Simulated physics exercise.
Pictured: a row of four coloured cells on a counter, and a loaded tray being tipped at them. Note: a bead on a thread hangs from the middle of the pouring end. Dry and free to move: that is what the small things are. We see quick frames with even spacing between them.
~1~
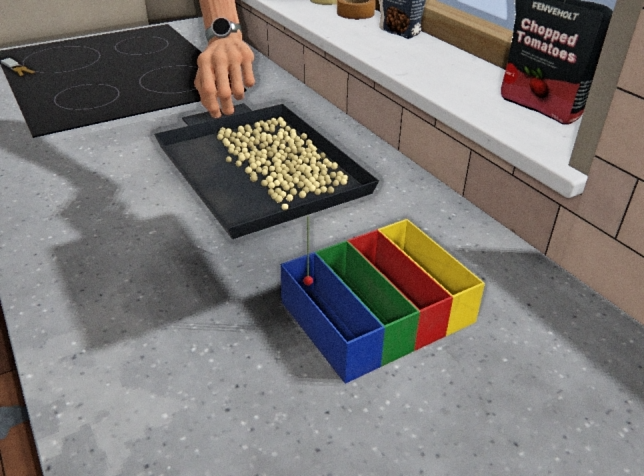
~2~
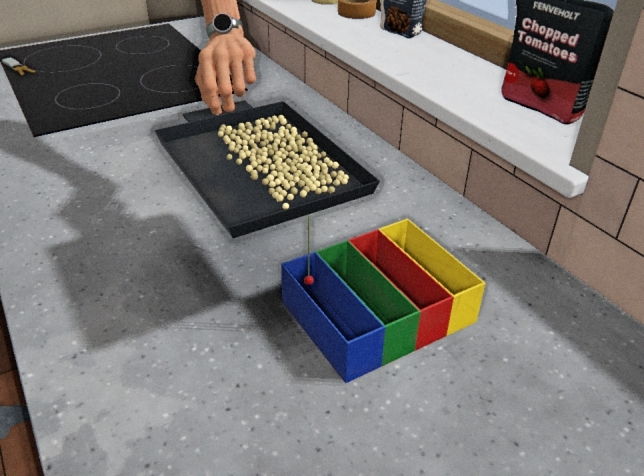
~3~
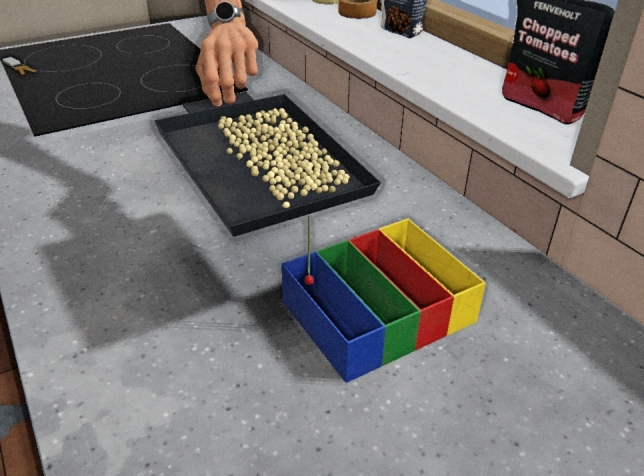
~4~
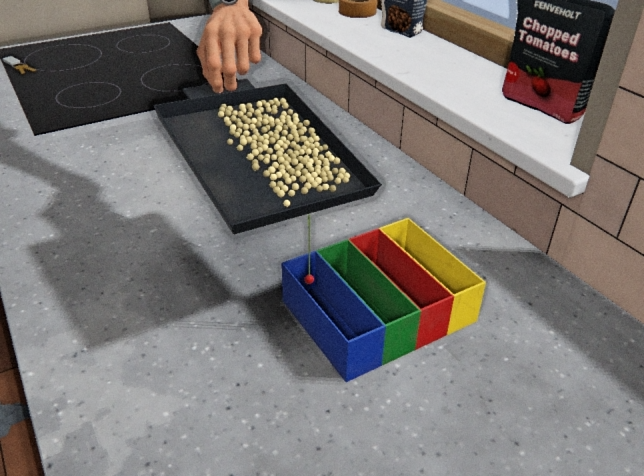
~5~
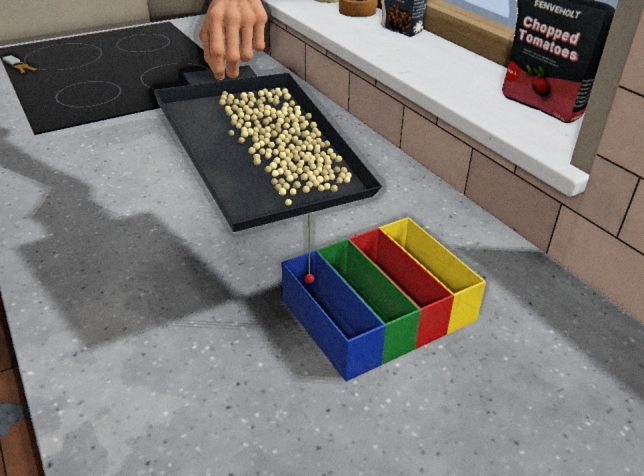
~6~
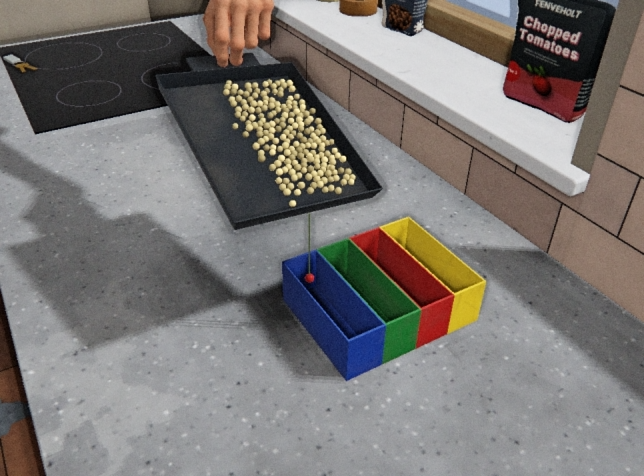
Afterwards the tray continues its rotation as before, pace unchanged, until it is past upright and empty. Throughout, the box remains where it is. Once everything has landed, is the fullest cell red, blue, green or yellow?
It is the green cell.
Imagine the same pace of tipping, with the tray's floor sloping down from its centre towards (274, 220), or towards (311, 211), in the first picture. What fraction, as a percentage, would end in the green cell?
First heading 0 %, second heading 30 %.
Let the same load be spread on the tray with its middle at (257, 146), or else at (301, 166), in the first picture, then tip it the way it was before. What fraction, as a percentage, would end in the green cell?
Try 1: 60 %; try 2: 60 %.
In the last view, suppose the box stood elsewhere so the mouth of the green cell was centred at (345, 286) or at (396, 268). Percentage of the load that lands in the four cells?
First about 100, then 80 per cent.
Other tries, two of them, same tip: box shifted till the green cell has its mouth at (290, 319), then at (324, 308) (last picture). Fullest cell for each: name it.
At the first place yellow, at the second that yellow cell.
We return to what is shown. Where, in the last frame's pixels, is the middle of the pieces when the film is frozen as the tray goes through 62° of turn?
I'd put the middle close to (343, 183).
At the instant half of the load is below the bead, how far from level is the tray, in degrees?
About 100 degrees.
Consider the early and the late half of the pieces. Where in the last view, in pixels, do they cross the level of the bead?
I'd say close to (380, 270) at first and close to (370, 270) later on.
Soon after the last picture, tray tipped steeply; nearly all on the tray; a stray few in the green cell; a stray few falling or outside the box.
A little later, tray tipped past a quarter turn; about a quarter on the tray; about a third in the green cell; about a quarter in the red cell; a small part in the blue cell; a stray few in the yellow cell; about a quarter falling or outside the box.
Later still, tray tipped past a quarter turn; about half in the green cell; about a quarter in the red cell; about a quarter in the blue cell; a stray few in the yellow cell; a stray few falling or outside the box.
At rest, tray tipped past a quarter turn; about half in the green cell; about a quarter in the red cell; about a quarter in the blue cell; a stray few in the yellow cell; a stray few outside the box.
